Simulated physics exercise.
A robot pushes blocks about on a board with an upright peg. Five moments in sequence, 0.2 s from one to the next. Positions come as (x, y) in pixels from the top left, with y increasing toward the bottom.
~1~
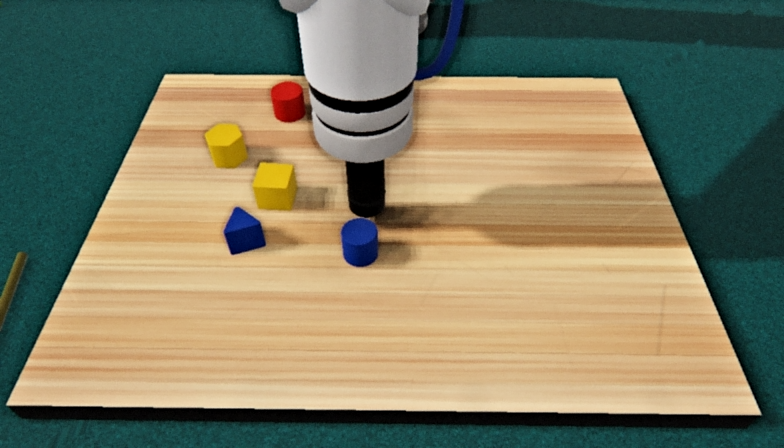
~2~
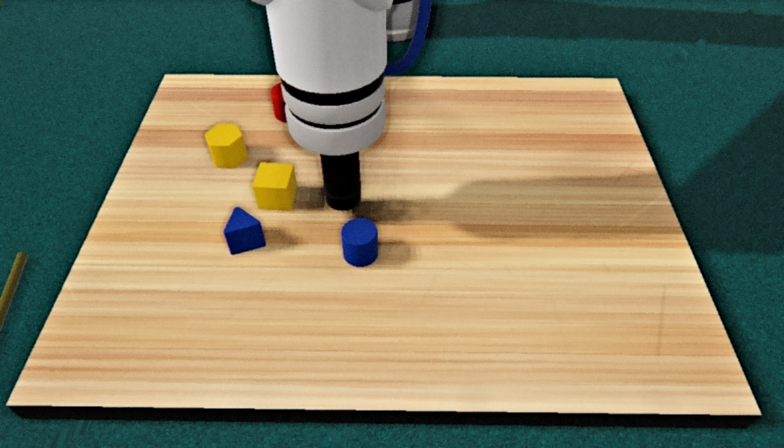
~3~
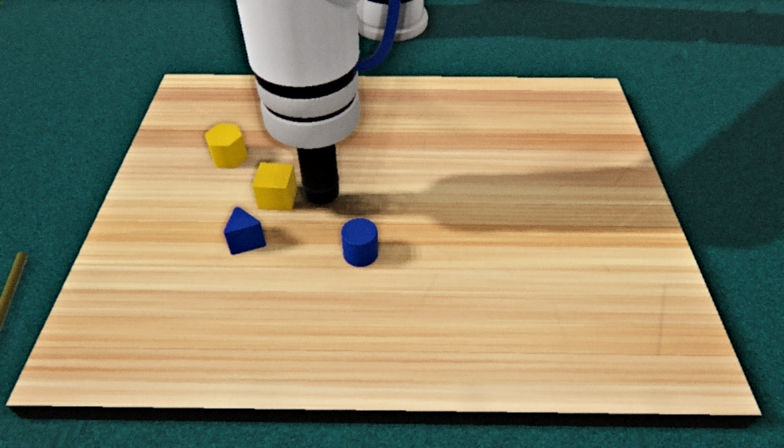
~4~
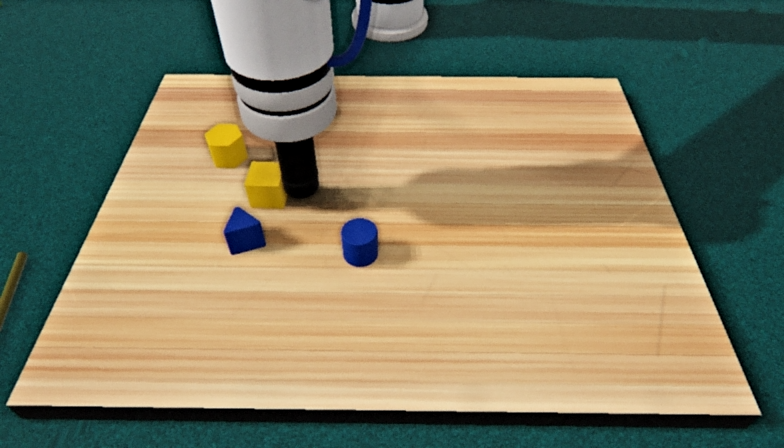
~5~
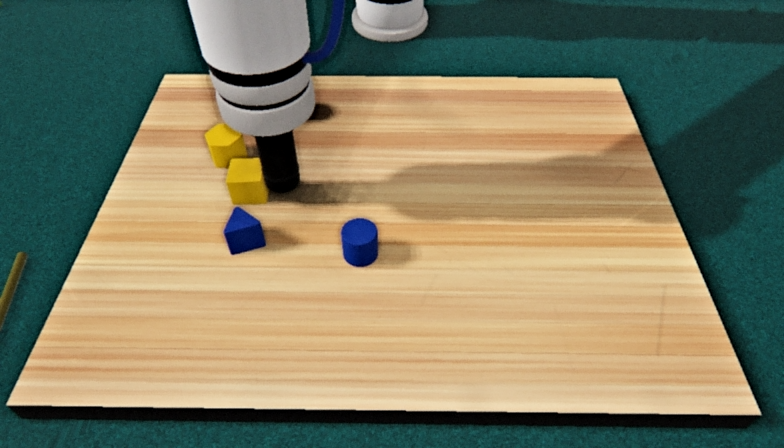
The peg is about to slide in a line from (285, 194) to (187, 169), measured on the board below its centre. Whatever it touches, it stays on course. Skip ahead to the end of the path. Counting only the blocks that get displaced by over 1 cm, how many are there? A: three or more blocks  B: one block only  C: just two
B - one block only.
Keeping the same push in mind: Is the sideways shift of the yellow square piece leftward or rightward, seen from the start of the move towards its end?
The shift goes left.
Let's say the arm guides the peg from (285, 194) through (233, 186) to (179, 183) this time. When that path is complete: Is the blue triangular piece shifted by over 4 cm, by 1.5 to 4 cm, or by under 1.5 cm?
It gets moved under 1.5 cm.
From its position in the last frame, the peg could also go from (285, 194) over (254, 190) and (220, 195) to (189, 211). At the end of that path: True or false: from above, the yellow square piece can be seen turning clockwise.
That statement is accurate.
What follows on the original path. One third of the way, peg (248, 174); yellow square piece (210, 164).
Two thirds of the way, peg (215, 165); yellow six-sided block (222, 132); yellow square piece (176, 163), turned 25° anticlockwise.
At the end, peg (182, 157); yellow six-sided block (222, 131), turned 15° clockwise; blue triangular piece in place; yellow square piece (152, 165), turned 55° anticlockwise.
